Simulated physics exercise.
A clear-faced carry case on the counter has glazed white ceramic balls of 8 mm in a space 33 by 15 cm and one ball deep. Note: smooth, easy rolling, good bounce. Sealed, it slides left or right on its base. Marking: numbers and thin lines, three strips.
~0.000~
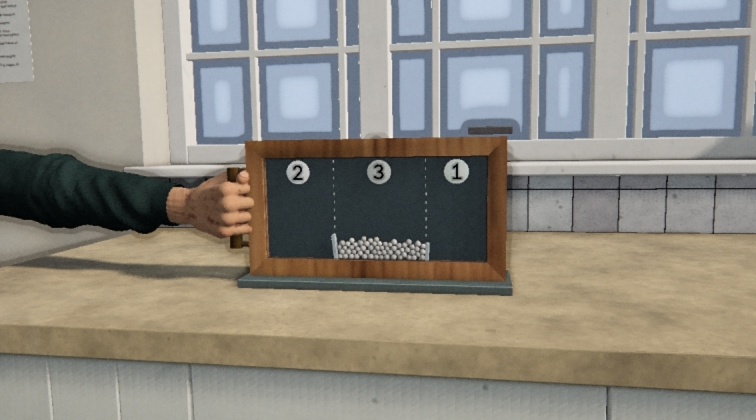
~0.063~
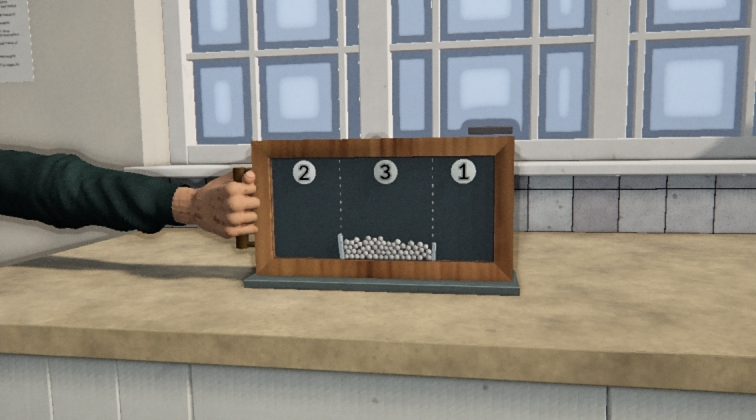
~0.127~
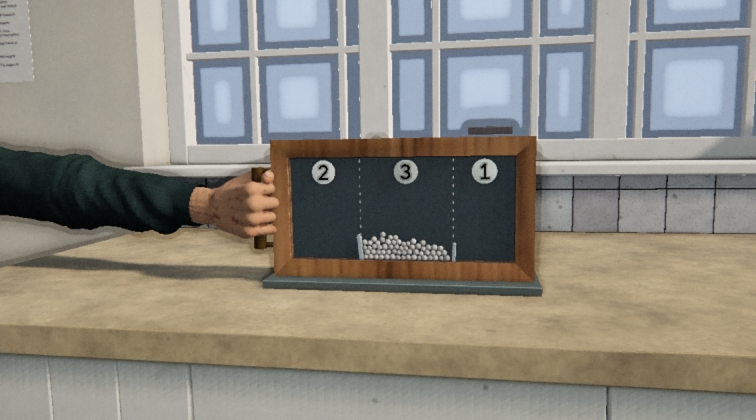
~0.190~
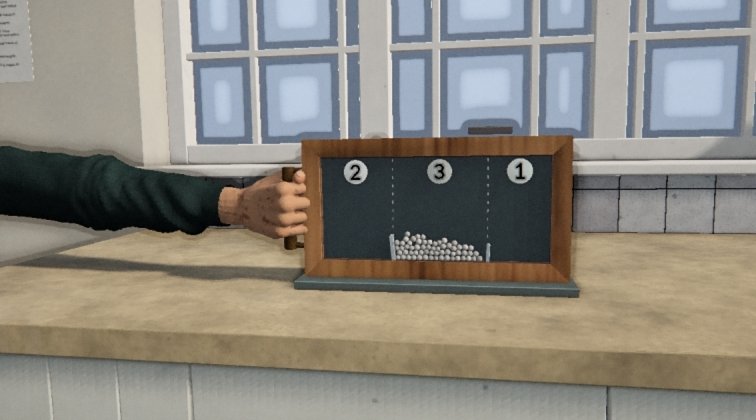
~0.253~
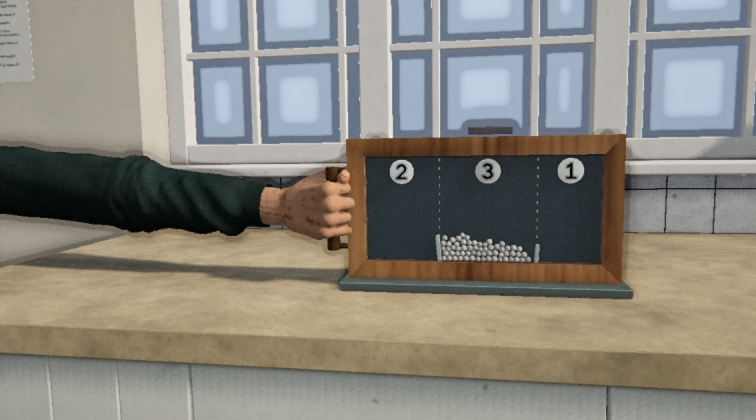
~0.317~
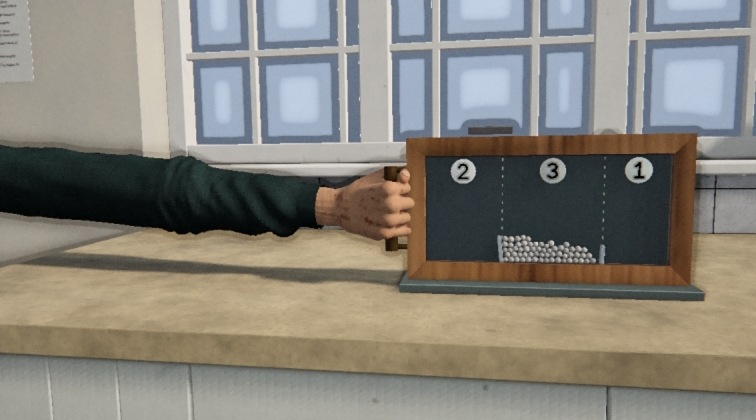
An arm in a dark green sleeve reaches in from the left across a beige kitchen counter, seen from the front before a paned window. Its hand grips the side handle of a wood-framed case with a dark interior, numbered discs, dashed lines and small white balls between two short walls. The hand pushes the case steadily rightward, and the balls heap toward the left wall while the view stays still.
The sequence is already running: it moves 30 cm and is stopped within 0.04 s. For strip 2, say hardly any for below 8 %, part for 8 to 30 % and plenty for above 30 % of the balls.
Result, No. 2: A mere sliver.
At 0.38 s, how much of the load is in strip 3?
Around 100 percent of the load.
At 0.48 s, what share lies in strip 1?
About 30 percent of the load.
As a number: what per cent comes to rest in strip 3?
Roughly 70 %.
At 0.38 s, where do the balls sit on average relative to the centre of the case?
Right by about 2 cm and below by about 6 cm.
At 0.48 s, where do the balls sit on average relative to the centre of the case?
About 5 cm right and 5 cm below.
After 0.38 s, it is 30 cm to the right; the balls' middle is 2 cm right of and 6 cm below the centre; no. 3, 100 %.
After 0.48 s, it is 30 cm to the right; the balls' middle is 5 cm right of and 5 cm below the centre; no. 1, 30 %, no. 3, 70 %.
After 0.63 s, it is 30 cm to the right; the balls' middle is 6 cm right of and 6 cm below the centre; no. 1, 30 %, no. 3, 70 %.
At rest by 1.3 s, it is 30 cm to the right; no. 1, 30 %, no. 2, 0 %, no. 3, 70 %.
